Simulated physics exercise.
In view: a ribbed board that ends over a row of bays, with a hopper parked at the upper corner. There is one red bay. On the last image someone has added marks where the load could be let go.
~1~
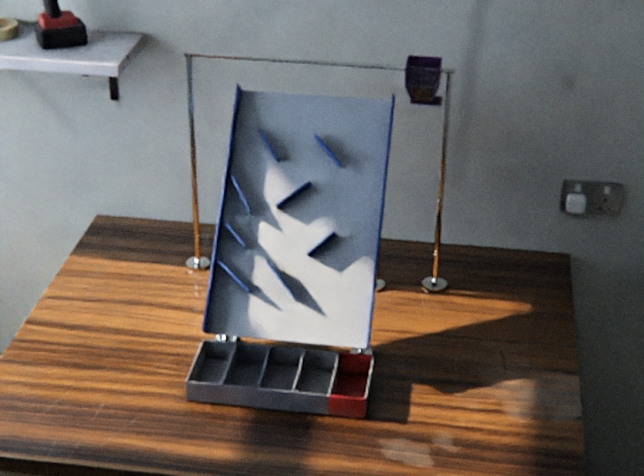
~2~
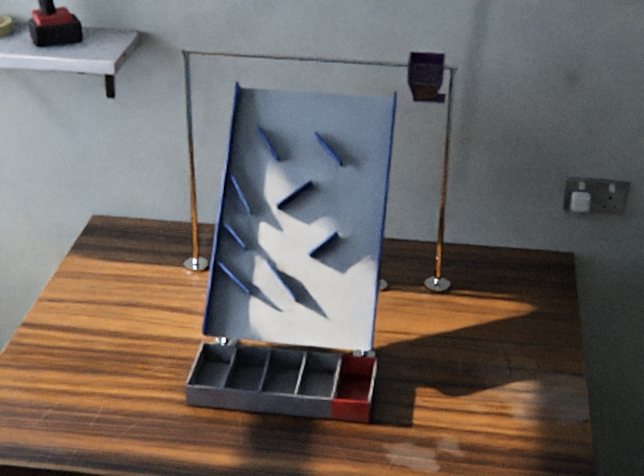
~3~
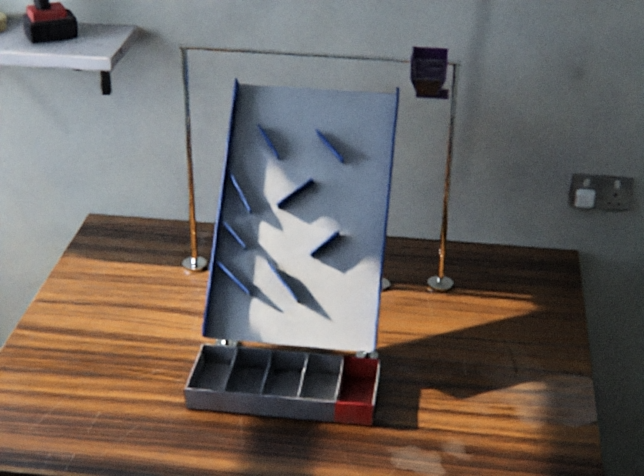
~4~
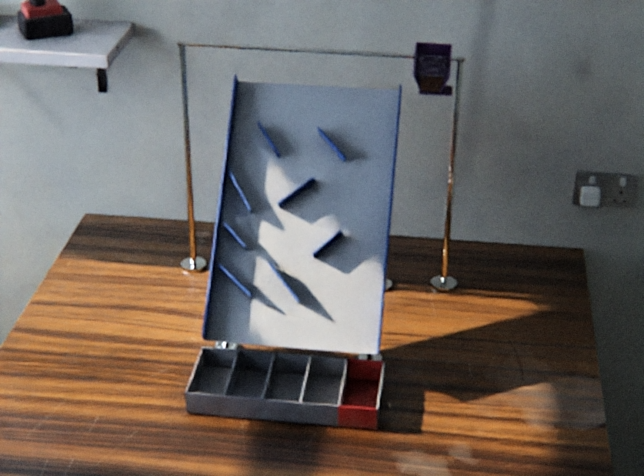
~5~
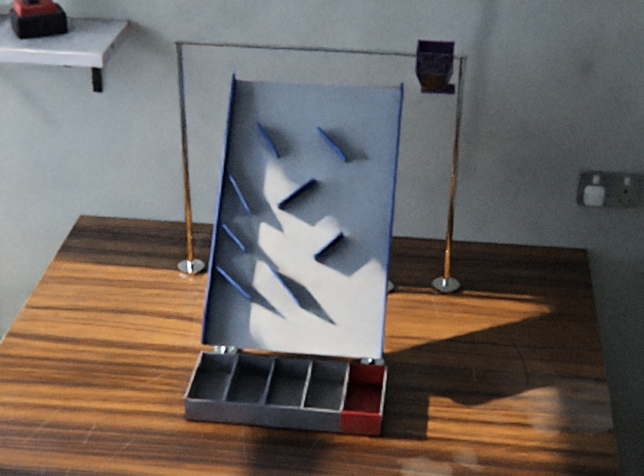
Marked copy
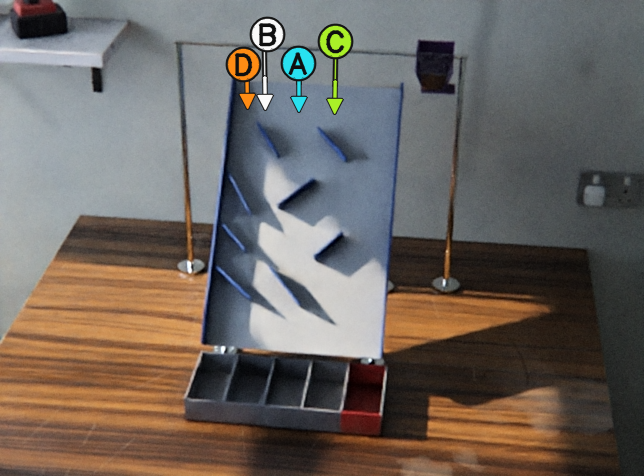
The video shows a tilted white board with blue ribs above a row of five bays, the rightmost one red, and a small dark hopper on a rail at upper right; only the view shifts slightly, and nothing else visibly moves.
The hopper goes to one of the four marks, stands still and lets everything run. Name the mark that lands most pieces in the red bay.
C beats the others.
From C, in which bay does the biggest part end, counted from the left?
It is the fifth one.
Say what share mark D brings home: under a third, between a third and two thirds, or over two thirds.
It is under a third.
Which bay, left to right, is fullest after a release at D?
The fourth from the left.
On the marked copy, mark A meets the board at (298, 106); mark B meets the board at (265, 104); mark C meets the board at (334, 108); mark D meets the board at (247, 103).
With A, a stray few in the red bay, most in other bays, a small part outside the box.
With B, a stray few in the red bay, nearly all in other bays, a stray few held on the board, a stray few outside the box.
With C, about two thirds in the red bay, a small part in other bays, about a quarter outside the box.
With D, a small part in the red bay, most in other bays, a stray few held on the board, a small part outside the box.
